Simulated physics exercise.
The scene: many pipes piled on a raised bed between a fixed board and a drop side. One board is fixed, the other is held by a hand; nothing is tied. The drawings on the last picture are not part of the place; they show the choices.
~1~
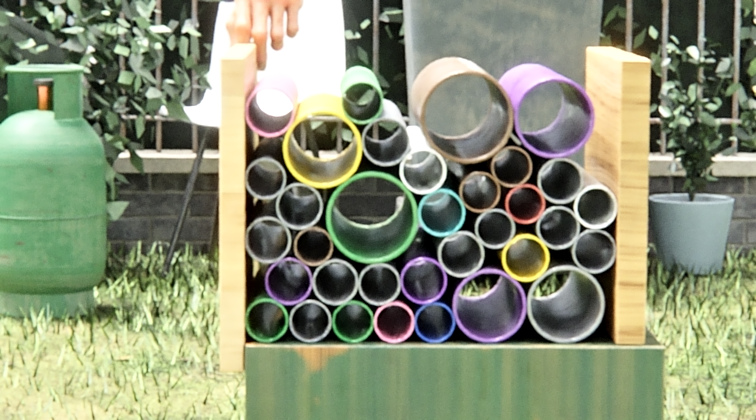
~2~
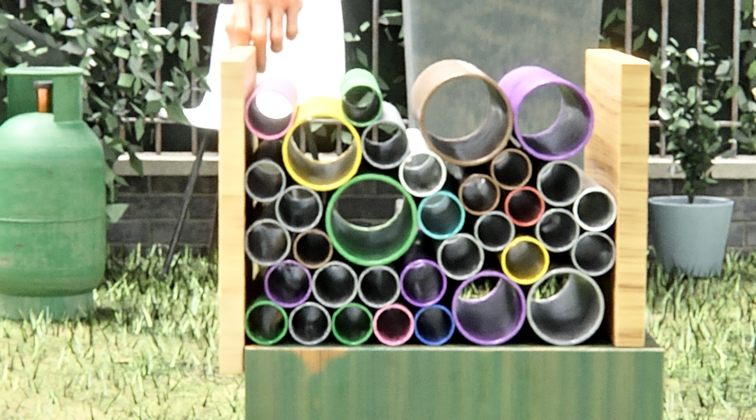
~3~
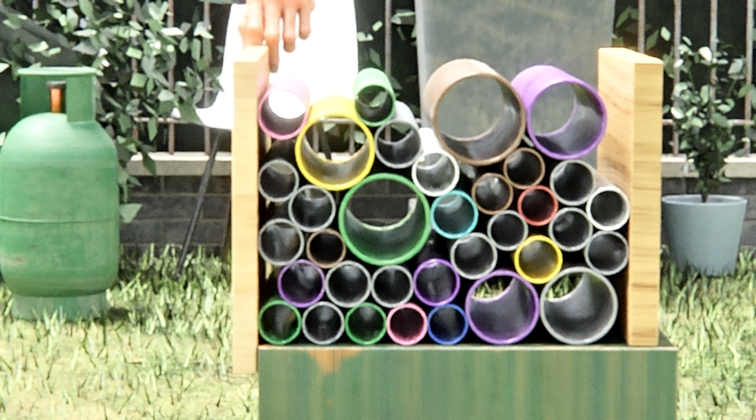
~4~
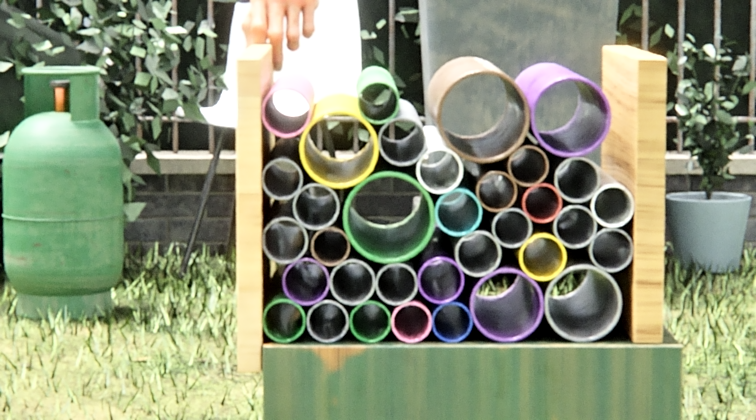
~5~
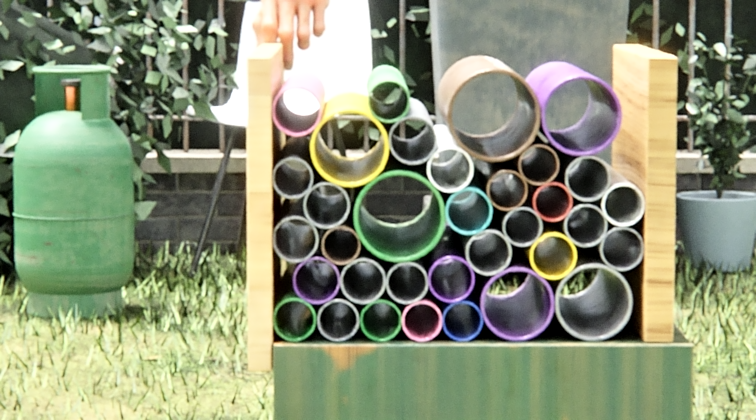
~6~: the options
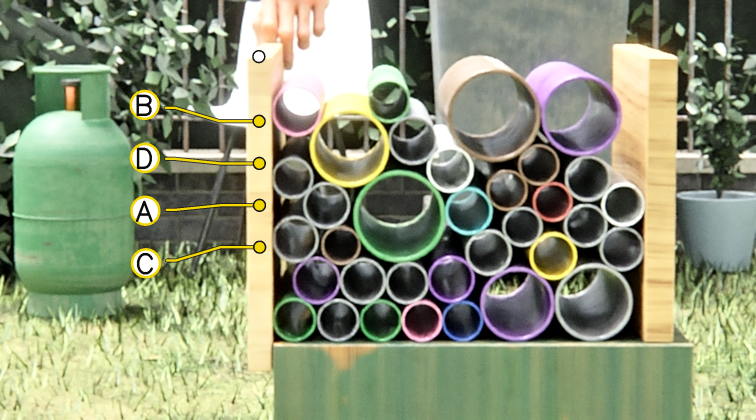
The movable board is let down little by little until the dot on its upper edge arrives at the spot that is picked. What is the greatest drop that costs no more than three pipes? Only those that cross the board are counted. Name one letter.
Down to C.
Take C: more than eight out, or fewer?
It loses fewer than eight.
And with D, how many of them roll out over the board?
It comes to none.
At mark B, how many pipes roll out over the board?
The count is none.
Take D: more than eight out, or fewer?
Fewer than eight.
On the marked copy, A at (259, 206); B at (259, 121); C at (259, 247); D at (259, 164); the white dot at (259, 56).
Taking C. A third of the way, top of the board (272, 141).
Two thirds of the way, top of the board (272, 238).
When it is over, top of the board (272, 246), two out over the board.
As for the rest, A one out over the board; B none out over the board; D none out over the board.
